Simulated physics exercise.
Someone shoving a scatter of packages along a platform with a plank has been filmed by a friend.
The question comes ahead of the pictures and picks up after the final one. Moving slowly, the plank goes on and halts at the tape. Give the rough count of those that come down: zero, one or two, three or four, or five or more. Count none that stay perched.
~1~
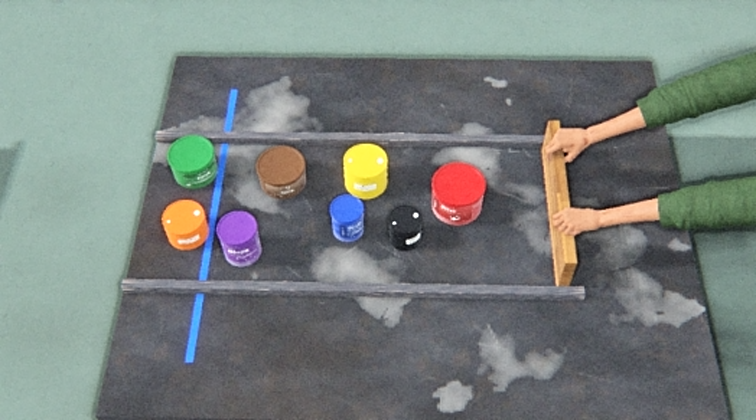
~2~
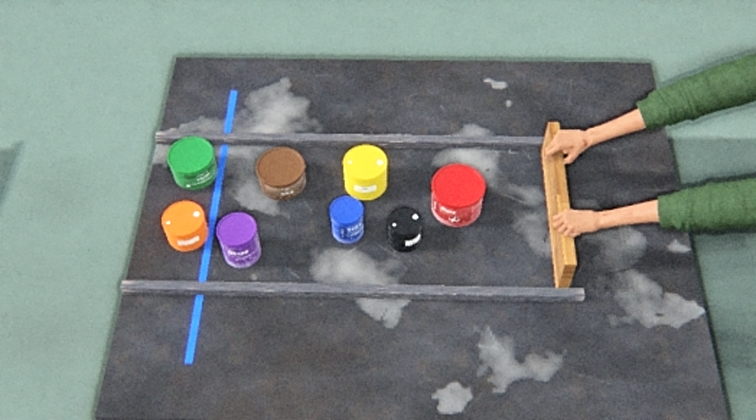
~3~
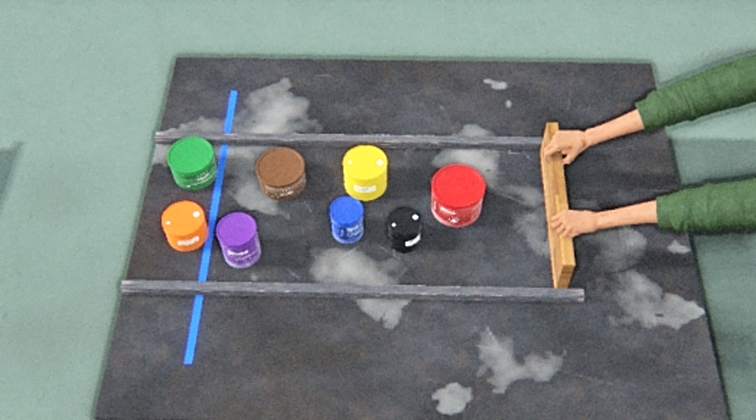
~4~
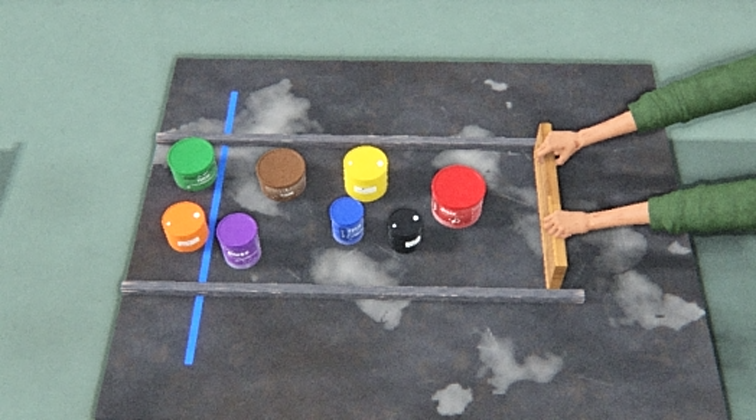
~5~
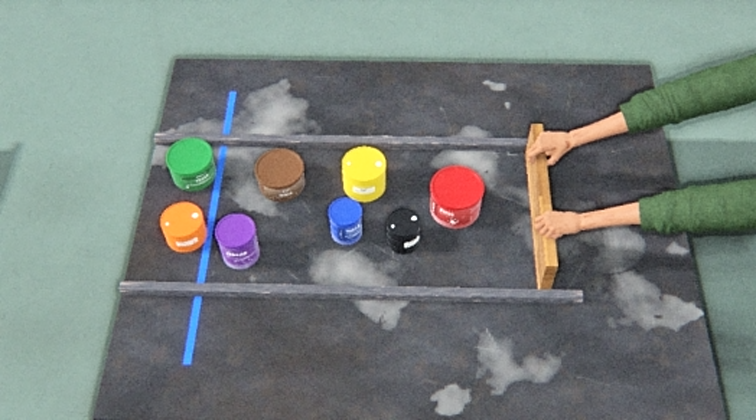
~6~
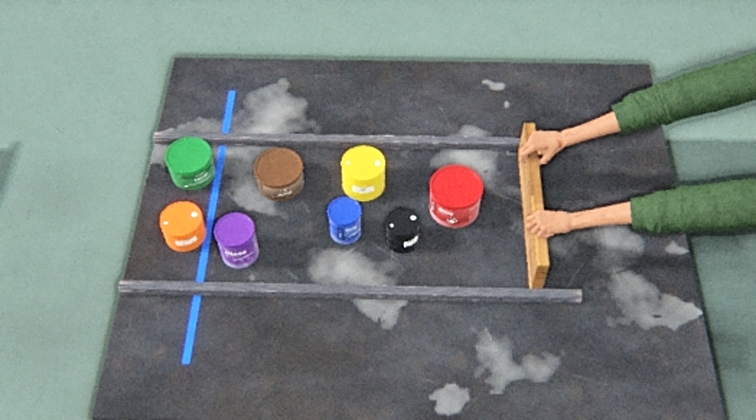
Honestly, the ones lost over the side add up to one, maybe two.
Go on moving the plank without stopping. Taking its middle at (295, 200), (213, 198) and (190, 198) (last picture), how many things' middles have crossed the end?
Result per place: 0; 2; 3.
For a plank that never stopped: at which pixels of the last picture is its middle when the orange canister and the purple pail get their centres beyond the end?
I'd say about (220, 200) for the first one and about (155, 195) for the second.
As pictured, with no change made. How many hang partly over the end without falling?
It totals 1.
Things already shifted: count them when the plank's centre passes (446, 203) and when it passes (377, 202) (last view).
Counts: 1 and 4.
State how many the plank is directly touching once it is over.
At rest, 4 are in contact.
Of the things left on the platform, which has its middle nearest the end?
It would be the brown pail.
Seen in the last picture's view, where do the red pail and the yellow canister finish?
Result: One about (185, 195), other about (196, 159).
Soon after, none off yet; green pail at rest near (191, 164); orange canister at rest near (183, 226); purple pail at rest near (237, 241).
After that, none off yet; green pail at rest near (191, 164); orange canister at rest near (183, 226); purple pail moving near (235, 242).
In the end, the number that fall off is one or two; gone, orange canister and green pail.
